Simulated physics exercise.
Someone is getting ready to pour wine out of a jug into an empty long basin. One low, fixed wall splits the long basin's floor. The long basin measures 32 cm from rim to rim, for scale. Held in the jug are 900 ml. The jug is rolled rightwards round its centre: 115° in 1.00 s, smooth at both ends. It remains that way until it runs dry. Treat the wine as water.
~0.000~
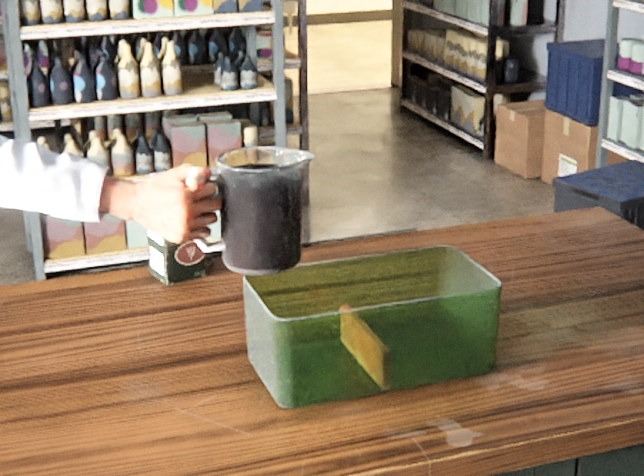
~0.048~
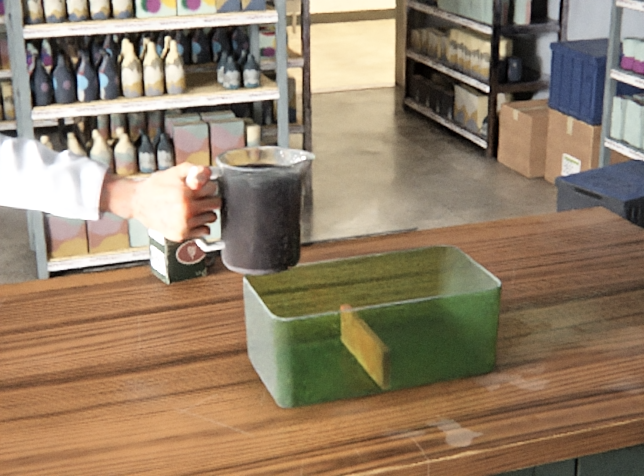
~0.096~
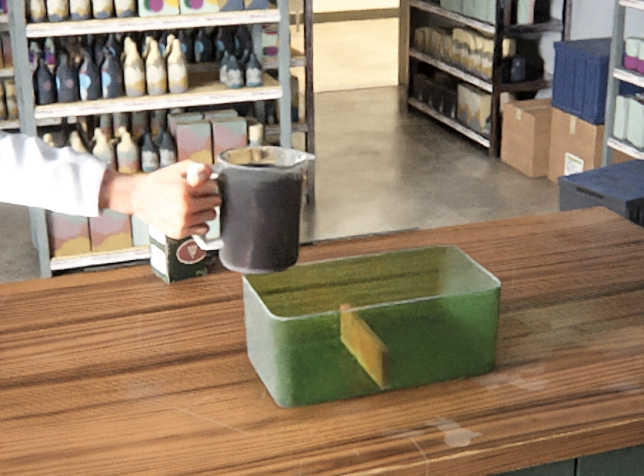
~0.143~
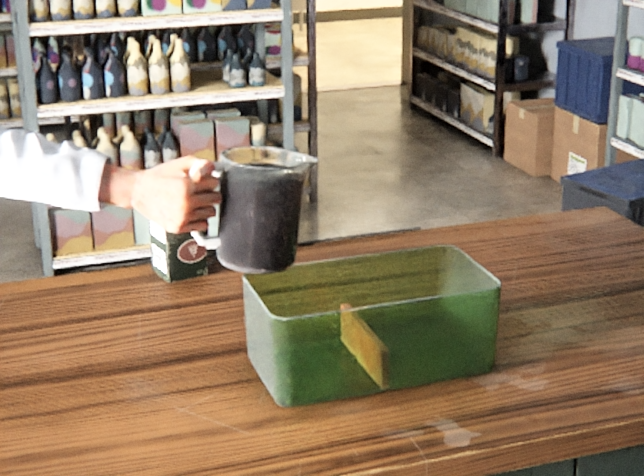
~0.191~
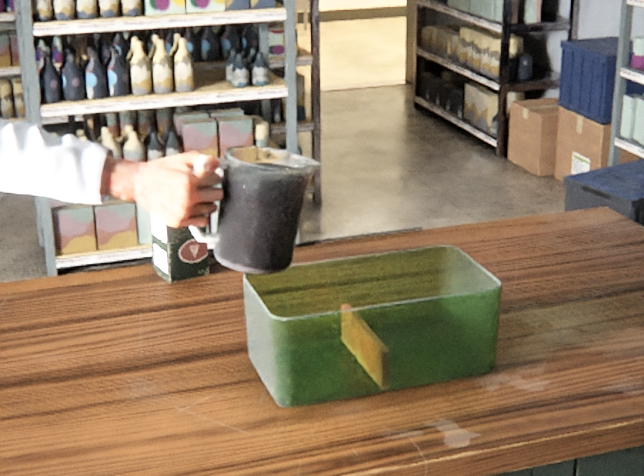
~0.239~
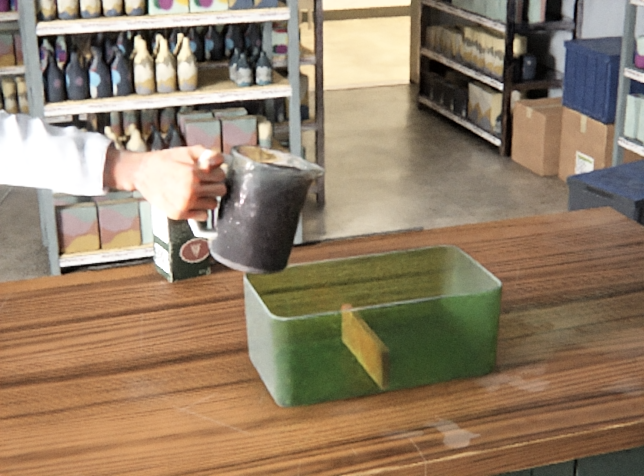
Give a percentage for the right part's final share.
My figure is 39 %.
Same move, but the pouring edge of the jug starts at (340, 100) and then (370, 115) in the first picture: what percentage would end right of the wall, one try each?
I'd say 95 percent on the first go, 95 percent on the next.
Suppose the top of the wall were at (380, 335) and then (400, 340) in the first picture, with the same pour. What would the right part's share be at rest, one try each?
First try about 20 %, second try about 10 %.
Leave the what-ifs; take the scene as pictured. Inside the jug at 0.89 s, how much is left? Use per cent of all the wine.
I reckon near 20 per cent still sits there.
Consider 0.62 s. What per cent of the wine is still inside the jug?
Near 76 in a hundred.
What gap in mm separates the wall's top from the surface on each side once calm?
Some 34 mm on the left and 44 mm on the right.
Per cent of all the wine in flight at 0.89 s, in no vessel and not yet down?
Around 12 percent of the liquid.
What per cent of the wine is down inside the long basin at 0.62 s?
8 %, give or take.
After 0.62 s the tilt is 78° and 76 per cent is still to pour, 1 is left of the wall and 8 right of it.
After 0.89 s the tilt is 112° and 20 per cent is still to pour, 32 is left of the wall and 36 right of it.
After 1.18 s the tilt is 115° and 0 per cent is still to pour, 59 is left of the wall and 39 right of it.
After 1.50 s the tilt is 115° and 0 per cent is still to pour, 60 is left of the wall and 39 right of it.
In the end 60 per cent lies left of the wall, 39 right of it and 1 outside.
